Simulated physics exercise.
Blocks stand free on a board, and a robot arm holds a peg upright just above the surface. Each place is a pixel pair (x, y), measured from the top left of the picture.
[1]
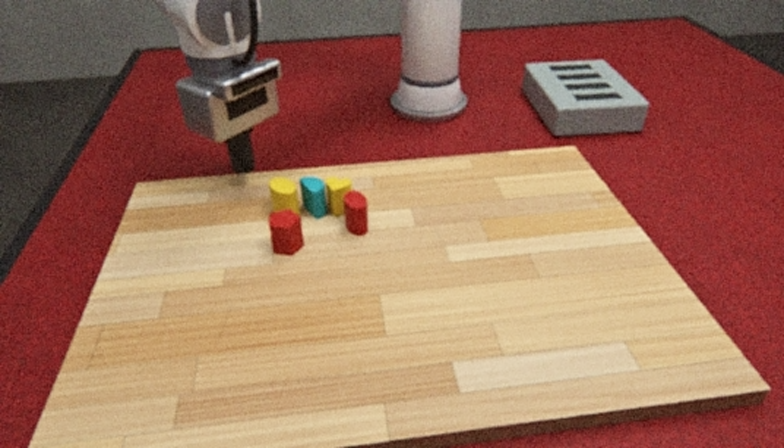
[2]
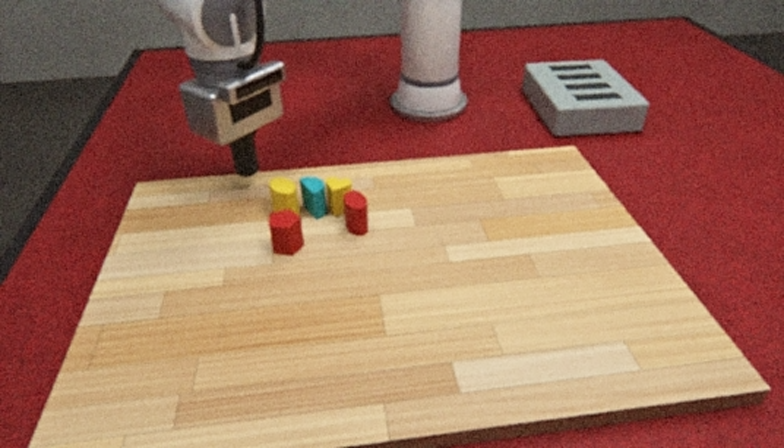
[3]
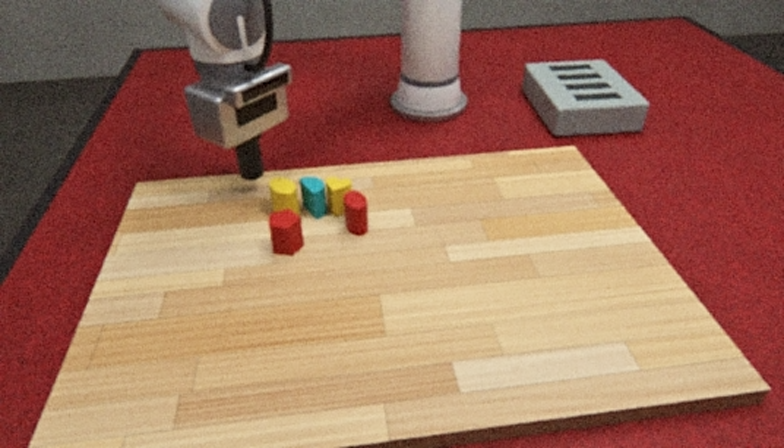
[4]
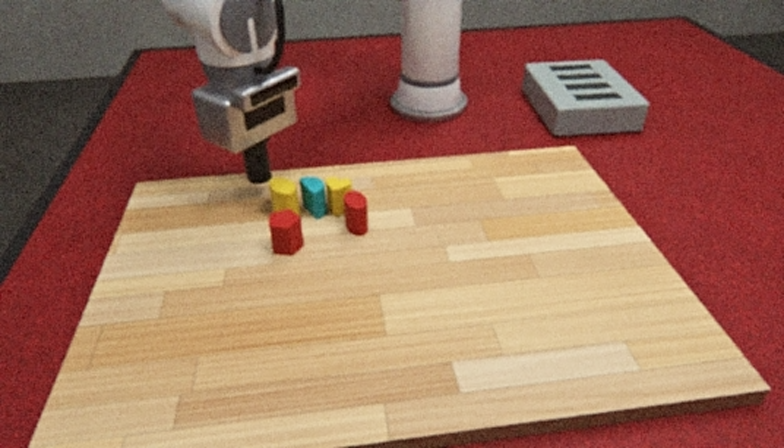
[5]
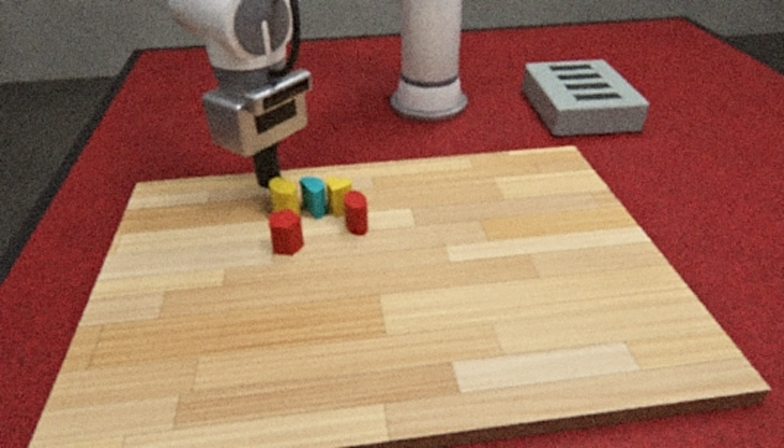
A robot arm moves its dark peg slightly right and nearer toward the still, colored blocks.
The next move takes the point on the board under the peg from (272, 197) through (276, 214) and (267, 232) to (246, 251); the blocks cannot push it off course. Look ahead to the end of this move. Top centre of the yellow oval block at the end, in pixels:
It will end up at (296, 201).
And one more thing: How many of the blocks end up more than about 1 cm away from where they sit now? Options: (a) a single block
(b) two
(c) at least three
That would be a.
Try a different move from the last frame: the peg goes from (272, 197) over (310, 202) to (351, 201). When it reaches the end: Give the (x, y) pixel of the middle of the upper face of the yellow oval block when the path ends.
Near (297, 191).
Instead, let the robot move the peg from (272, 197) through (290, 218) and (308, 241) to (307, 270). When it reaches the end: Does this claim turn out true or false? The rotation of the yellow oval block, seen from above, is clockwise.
That claim is false.
On the path given first. One third of the way, peg at (273, 199); yellow oval block at (294, 196), turned 35° anticlockwise.
Two thirds of the way, peg at (264, 218); yellow oval block at (296, 201), turned 75° anticlockwise.
At the end, peg at (243, 235); yellow oval block at (296, 201), turned 75° anticlockwise; red pentagon not moved.
